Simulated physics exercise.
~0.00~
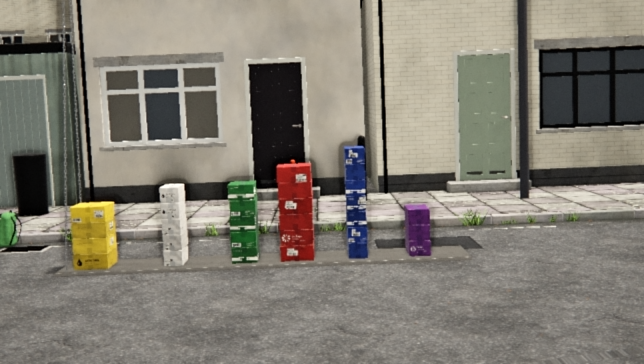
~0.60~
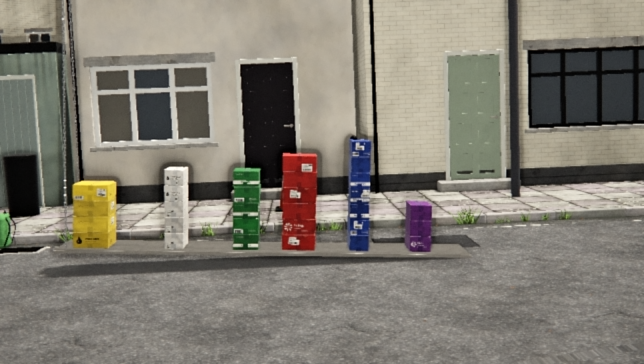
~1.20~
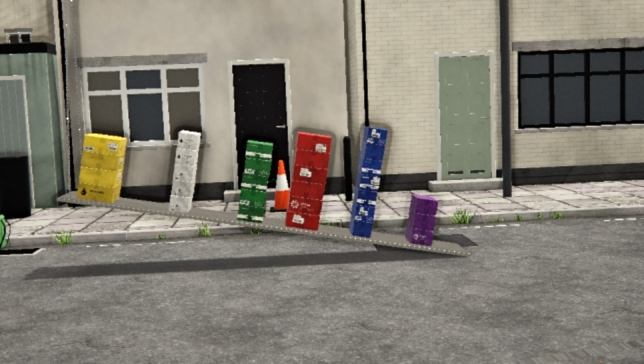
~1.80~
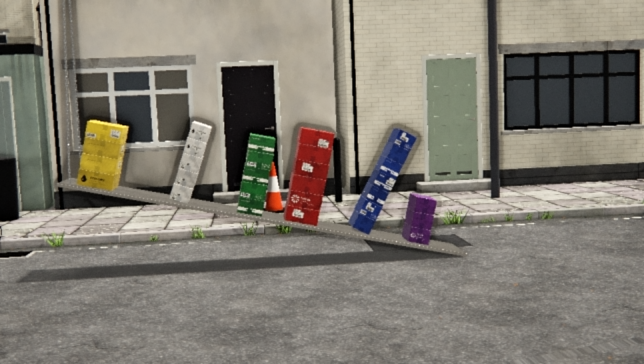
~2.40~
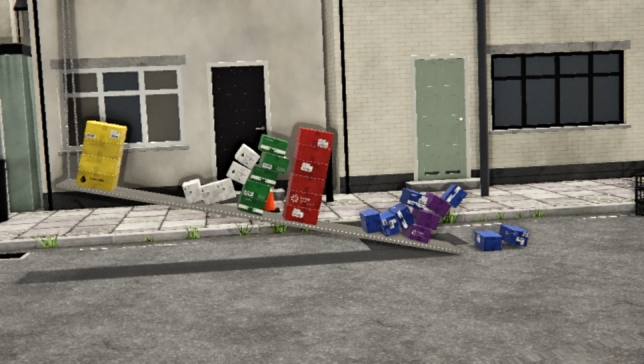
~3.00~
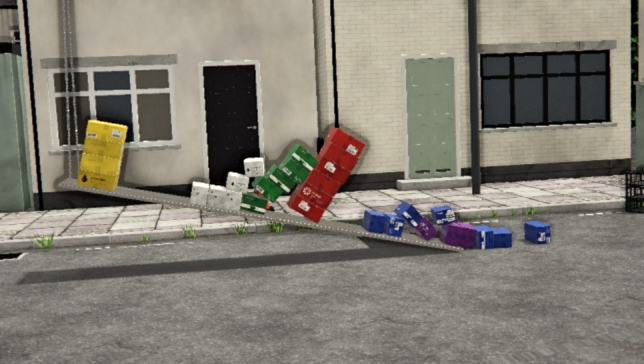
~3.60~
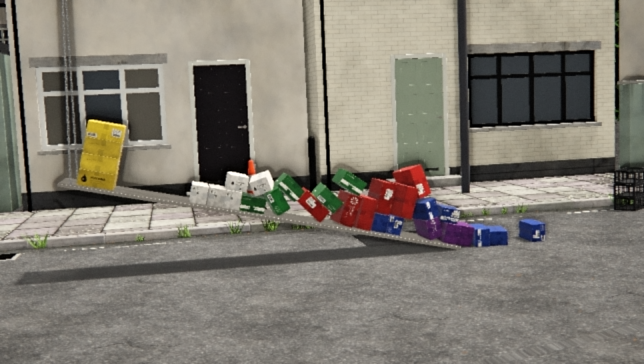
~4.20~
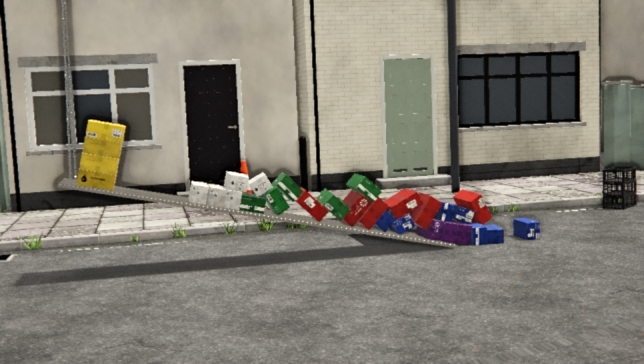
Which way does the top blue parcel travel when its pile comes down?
It moves to the right, going over the low end of the sloping rack and down onto the road.
At first, six coloured piles of parcels stand in a row on a flat rack in front of a terrace of houses. The left end of the rack rises, and the piles lean to the right with the slope. The tall blue pile tips furthest and topples to the right, spilling over the low end as the purple one breaks up. The white parcels tumble against the green pile, which slumps towards the red one. Then the red pile leans over and crashes down the slope, leaving a long heap with only the yellow pile still standing, tilted, at the raised end.
